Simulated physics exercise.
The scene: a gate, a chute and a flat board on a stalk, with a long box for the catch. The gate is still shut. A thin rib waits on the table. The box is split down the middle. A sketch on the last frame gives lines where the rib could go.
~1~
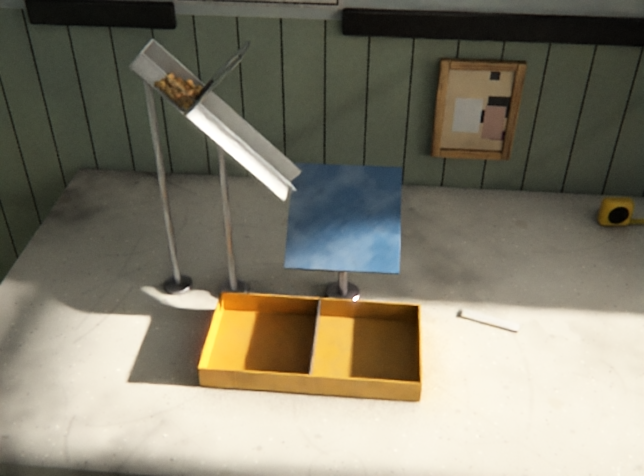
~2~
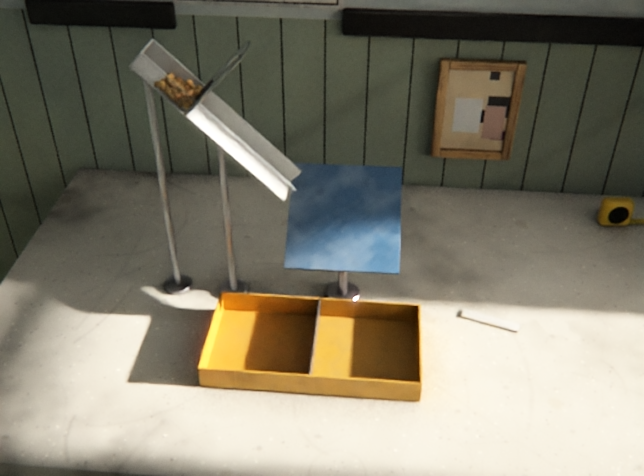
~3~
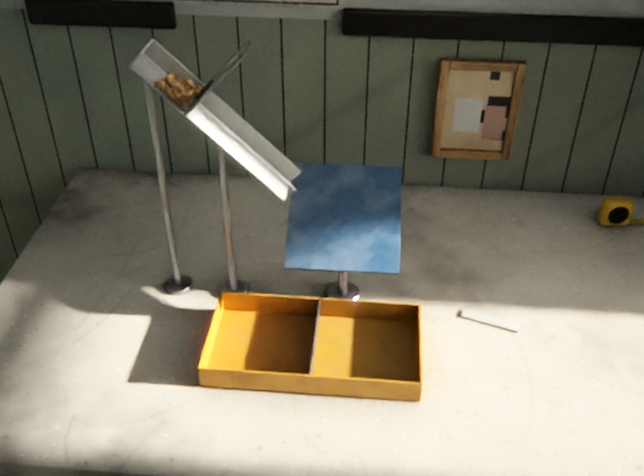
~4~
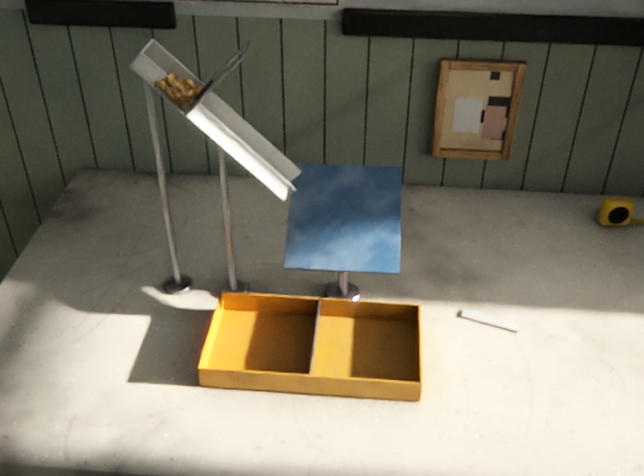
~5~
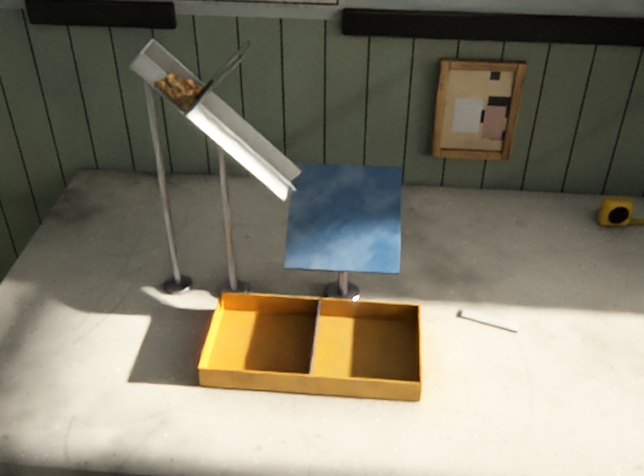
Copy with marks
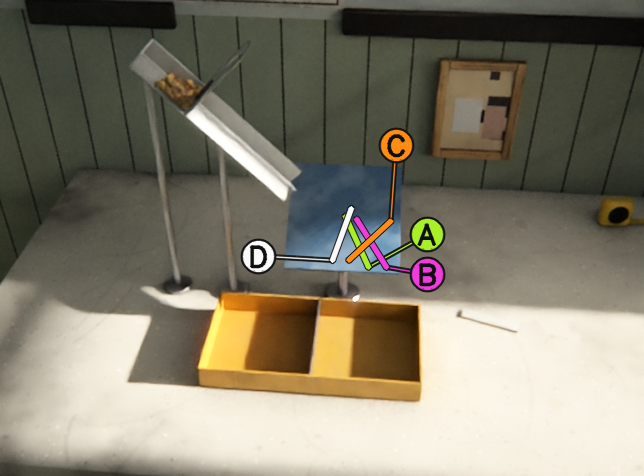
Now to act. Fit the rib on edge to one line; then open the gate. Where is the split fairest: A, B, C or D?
Choose D.
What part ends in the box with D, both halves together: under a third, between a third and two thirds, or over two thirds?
It is over two thirds.
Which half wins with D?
The left half.
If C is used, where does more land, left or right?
More lands on the right.
On the marked copy, line A from (345, 216) to (368, 267); line B from (356, 219) to (386, 267); line C from (390, 221) to (348, 260); line D from (351, 208) to (332, 260).
For line A, of what is caught, a small share in the left half, all but a few in the right.
For line B, of what is caught, a small share in the left half, all but a few in the right.
For line C, of what is caught, a small share in the left half, all but a few in the right.
For line D, of what is caught, close to two thirds in the left half, close to a third in the right.
